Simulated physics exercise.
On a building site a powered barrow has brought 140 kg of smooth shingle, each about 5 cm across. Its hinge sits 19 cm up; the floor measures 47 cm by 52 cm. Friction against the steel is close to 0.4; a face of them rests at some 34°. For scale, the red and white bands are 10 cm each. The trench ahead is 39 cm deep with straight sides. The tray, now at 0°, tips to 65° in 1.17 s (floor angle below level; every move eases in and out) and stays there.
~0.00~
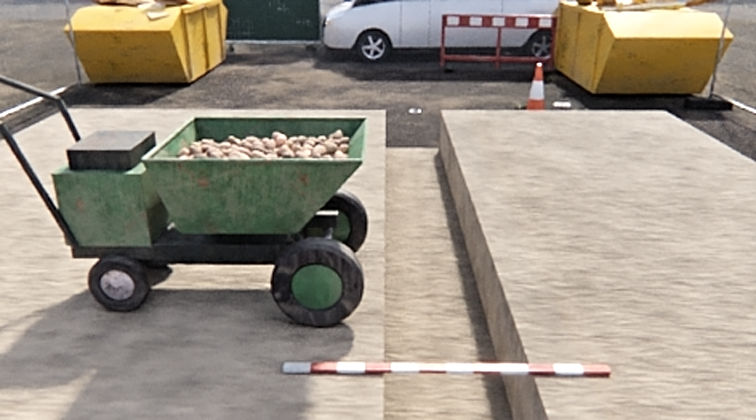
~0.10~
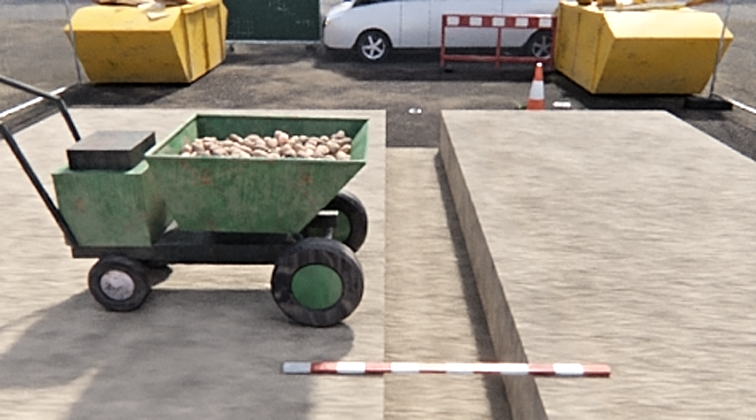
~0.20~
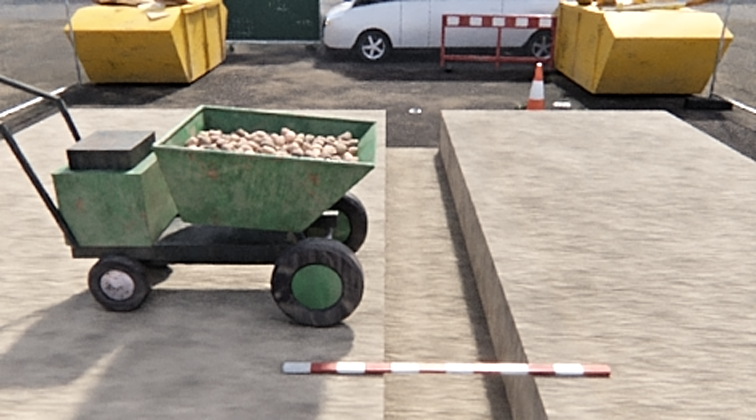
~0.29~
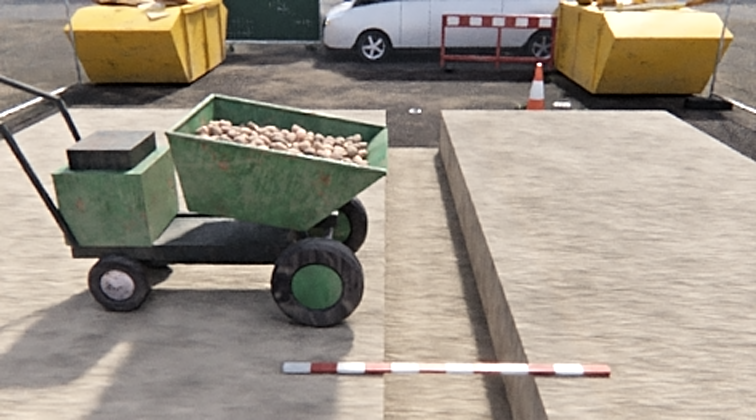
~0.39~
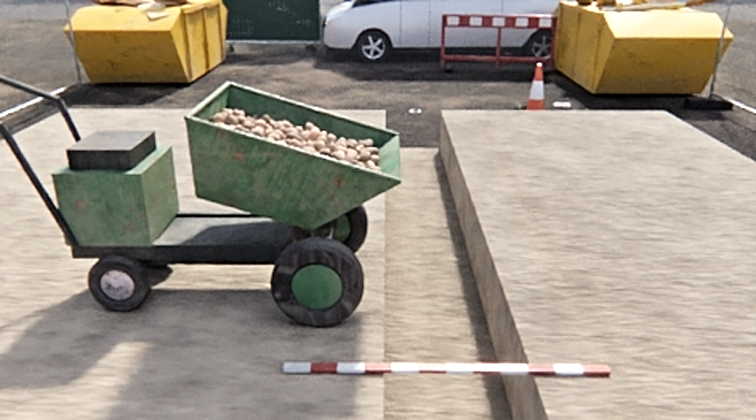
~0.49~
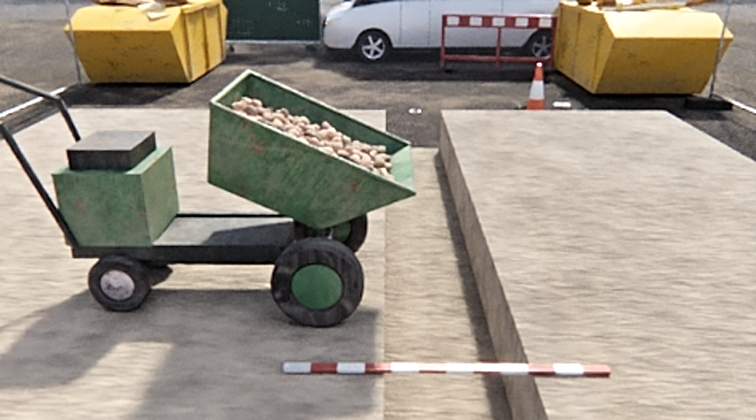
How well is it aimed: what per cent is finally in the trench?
Roughly 70 per cent ends in the trench.
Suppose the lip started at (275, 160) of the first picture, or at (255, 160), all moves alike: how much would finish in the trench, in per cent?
Near 100 per cent from the first place, 100 from the second.
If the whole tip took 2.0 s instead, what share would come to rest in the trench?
It would be near 80 per cent.
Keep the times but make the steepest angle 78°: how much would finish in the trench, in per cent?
It would be near 80 per cent.
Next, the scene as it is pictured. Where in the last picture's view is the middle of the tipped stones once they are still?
Their middle is at about (481, 343).
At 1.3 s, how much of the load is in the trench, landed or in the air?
About 25 per cent by then.
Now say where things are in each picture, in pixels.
Lip at (362, 162), floor tilted 0°, highest stones at (271, 144), in the first picture.
The tray is at 1°, its lip at (365, 163); the top of the load is at (260, 143); the stones move at 0.2 m/s on average, in the second picture.
Lip at (374, 167), floor tilted 5°, highest stones at (244, 140); the stones move at 0.4 m/s on average, in the third picture.
The tray is at 10°, its lip at (387, 173); the top of the load is at (230, 130); the stones move at 0.5 m/s on average, in the fourth picture.
The tray is at 17°, its lip at (401, 182); the top of the load is at (230, 118); the stones move at 0.6 m/s on average, in the fifth picture.
Lip at (416, 194), floor tilted 25°, highest stones at (248, 108); the stones move at 0.7 m/s on average, in the sixth picture.
After 0.9 s the floor is at 55°; 100 % in the tray; the foremost stones are at (442, 221).
After 1.3 s the floor is at 65°; 67 % in the tray, 25 % in the trench, 8 % past the trench; the foremost stones are at (539, 291).
After 1.6 s the floor is at 65°; 30 % in the tray, 41 % in the trench, 29 % past the trench; the foremost stones are at (625, 274).
After 3.6 s the floor is at 65°; 0 % in the tray, 70 % in the trench, 30 % past the trench; the foremost stones are at (715, 305).
